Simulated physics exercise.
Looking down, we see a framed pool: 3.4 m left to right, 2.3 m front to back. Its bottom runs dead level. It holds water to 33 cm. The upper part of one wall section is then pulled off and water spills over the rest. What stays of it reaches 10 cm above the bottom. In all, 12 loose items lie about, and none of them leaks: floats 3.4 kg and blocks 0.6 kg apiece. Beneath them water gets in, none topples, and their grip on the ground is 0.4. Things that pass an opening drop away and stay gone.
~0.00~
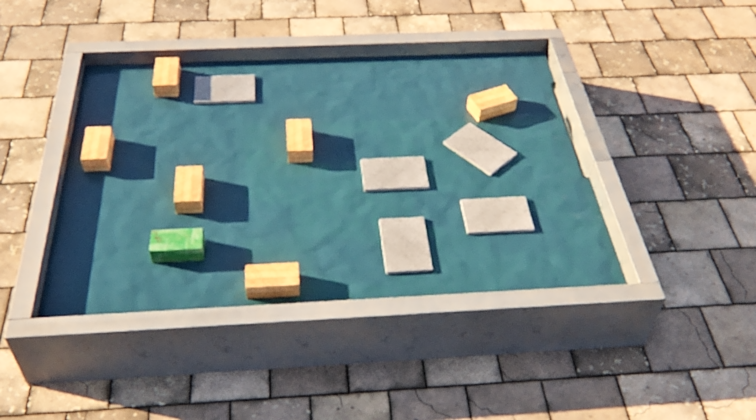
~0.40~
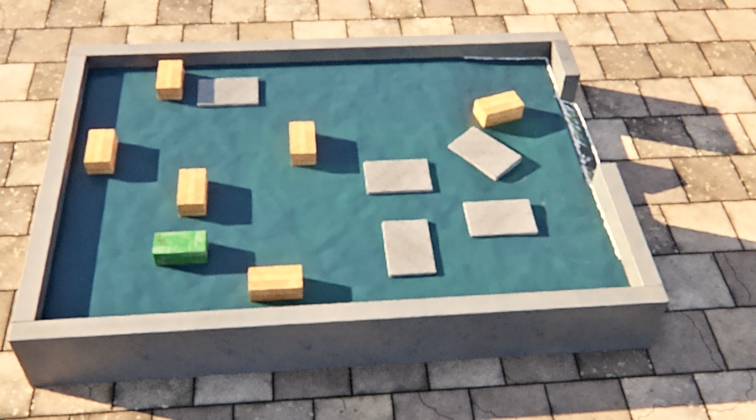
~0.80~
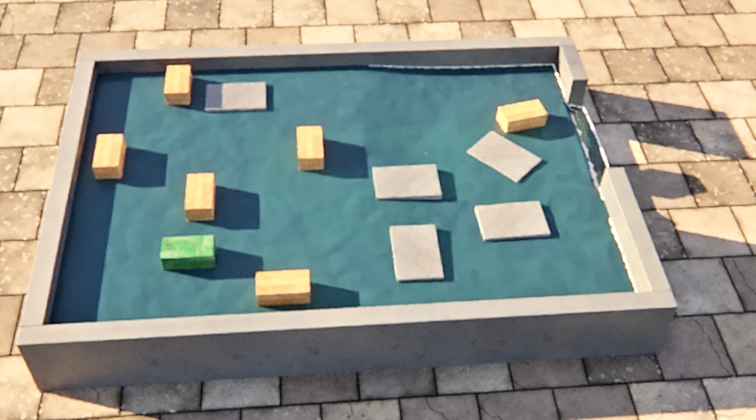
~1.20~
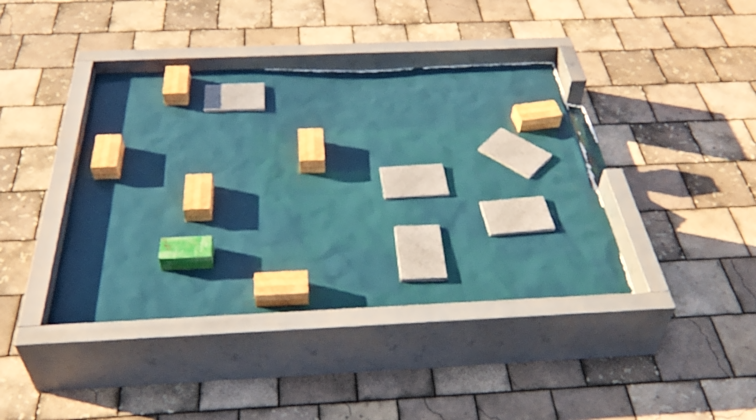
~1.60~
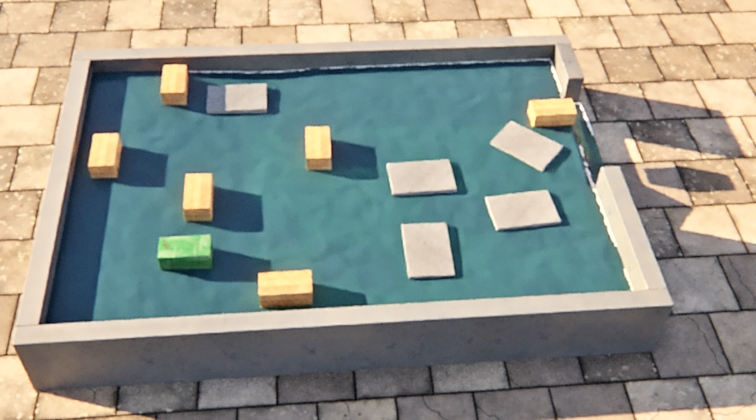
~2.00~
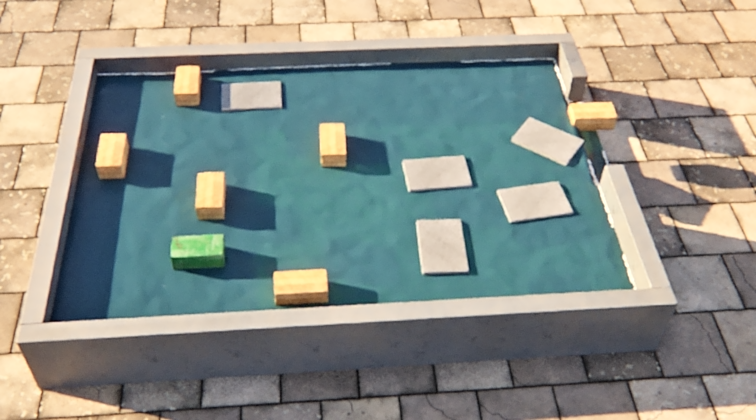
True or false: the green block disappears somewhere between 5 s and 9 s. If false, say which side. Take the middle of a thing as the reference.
False, later than 9 s, or never.
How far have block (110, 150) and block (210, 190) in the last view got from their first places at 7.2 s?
So you get 10 cm for the one named first, 40 cm for the other.
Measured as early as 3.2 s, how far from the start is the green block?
Roughly 20 centimetres by that point.
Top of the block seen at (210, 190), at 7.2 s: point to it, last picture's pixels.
Position estimate: Close to (262, 192).
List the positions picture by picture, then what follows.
In the first picture, the green block at (177, 240) floats; 33 cm deep round most things; 0 of 12 have shifted.
In the second picture, the green block at (180, 242), afloat; 33 cm deep round most things; 0 of 12 have shifted.
In the third picture, the green block at (188, 247) floats; 33 cm deep round most things; 3 of 12 have shifted.
In the fourth picture, the green block at (186, 247), afloat; 32 cm deep round most things; 4 of 12 have shifted.
In the fifth picture, the green block at (185, 246), afloat; about 2390 L in view; 6 of 12 have shifted.
In the sixth picture, the green block at (197, 246) floats, 5 cm from its start; 30 cm deep round most things; 11 of 12 have shifted.
After 3.2 s the green block is near (219, 249), 0.2 m from its start, afloat; 2 of 12 are out; 10 afloat.
After 7.2 s the green block is near (244, 248), 0.3 m from its start, afloat; 3 of 12 are out; 9 afloat.
After 12.0 s the green block is near (273, 250), 0.5 m from its start, afloat; 4 of 12 are out; 8 afloat.
After 16.0 s the green block is near (293, 249), 0.6 m from its start, afloat; 5 of 12 are out; 7 afloat.
